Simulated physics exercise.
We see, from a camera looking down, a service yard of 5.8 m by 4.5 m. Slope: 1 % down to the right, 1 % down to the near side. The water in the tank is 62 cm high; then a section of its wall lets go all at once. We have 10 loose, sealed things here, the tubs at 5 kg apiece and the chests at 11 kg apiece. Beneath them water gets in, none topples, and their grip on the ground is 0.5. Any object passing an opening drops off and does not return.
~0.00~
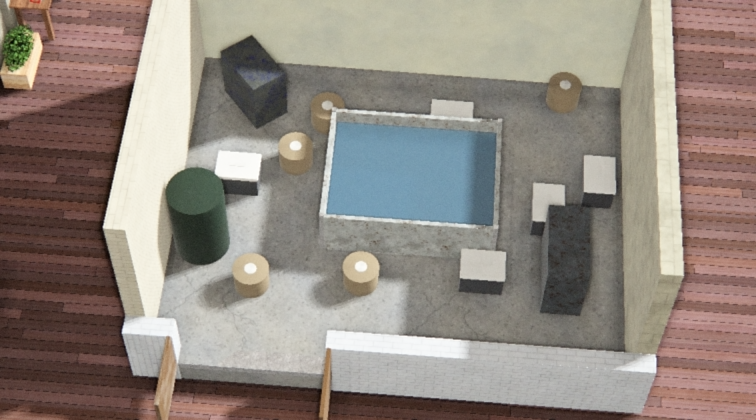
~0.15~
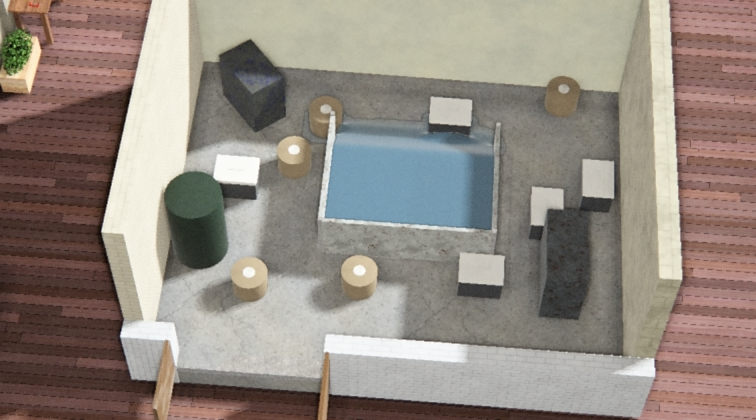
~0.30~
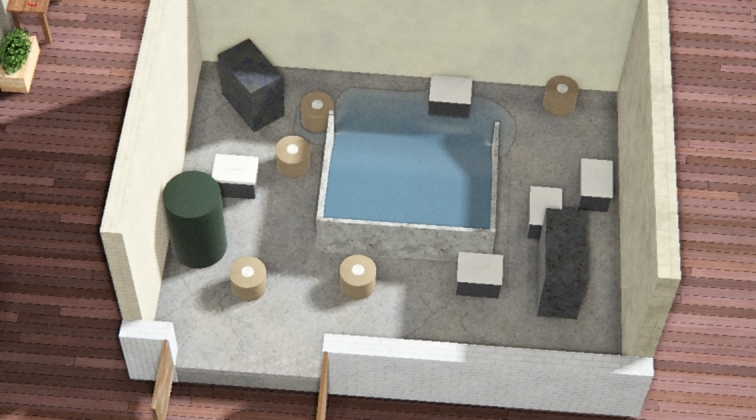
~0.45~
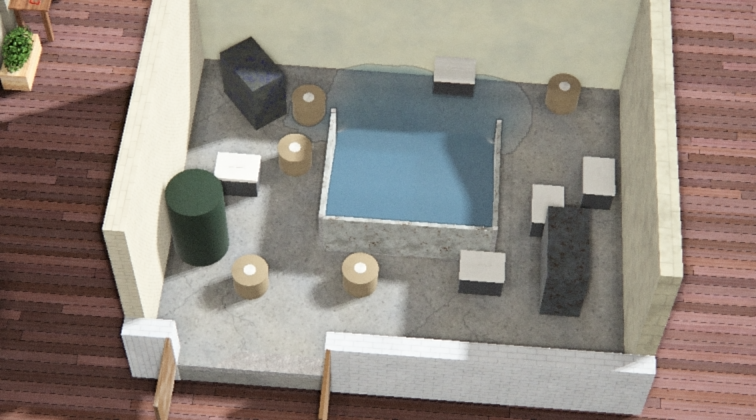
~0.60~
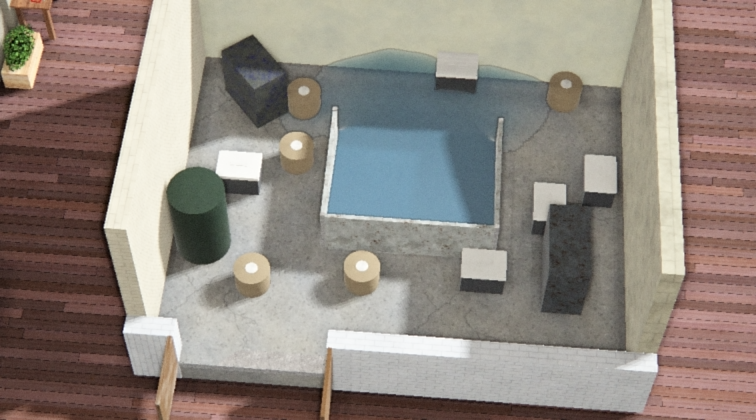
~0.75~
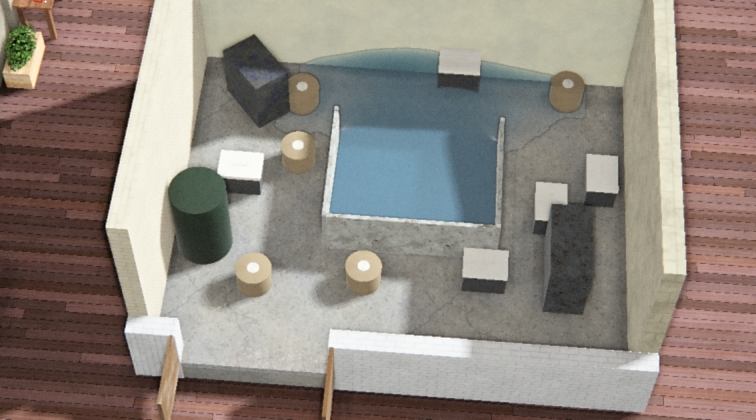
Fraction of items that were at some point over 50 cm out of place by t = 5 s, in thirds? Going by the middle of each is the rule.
At least two thirds.
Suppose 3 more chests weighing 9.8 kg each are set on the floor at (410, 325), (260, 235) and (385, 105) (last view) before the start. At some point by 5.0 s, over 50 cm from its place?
Taking them one by one: It stays within, then it goes beyond, then it goes beyond.
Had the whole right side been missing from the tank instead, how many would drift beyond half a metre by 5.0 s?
In that case the number is 8.
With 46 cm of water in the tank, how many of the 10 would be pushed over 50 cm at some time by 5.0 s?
In that case 8 of them.
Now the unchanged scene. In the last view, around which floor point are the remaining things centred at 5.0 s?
It sits at about (485, 223).
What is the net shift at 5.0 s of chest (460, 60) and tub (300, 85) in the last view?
Going in order, that's 300 cm for one and 100 cm for the other.
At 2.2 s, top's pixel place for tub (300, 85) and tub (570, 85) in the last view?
They should sit about (298, 48) and (585, 160) in the last view.
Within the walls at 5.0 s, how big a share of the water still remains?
I'd say some 96 percent hasn't gone yet.
After 1.1 s 2 of 10 are over 50 cm from their spots; 1 afloat.
After 2.2 s 3 of 10 are over 50 cm from their spots; 3 afloat.
After 3.5 s 6 of 10 are over 50 cm from their spots; 6 afloat.
After 5.0 s 8 of 10 are over 50 cm from their spots, and 8 have been at some point; 6 afloat.
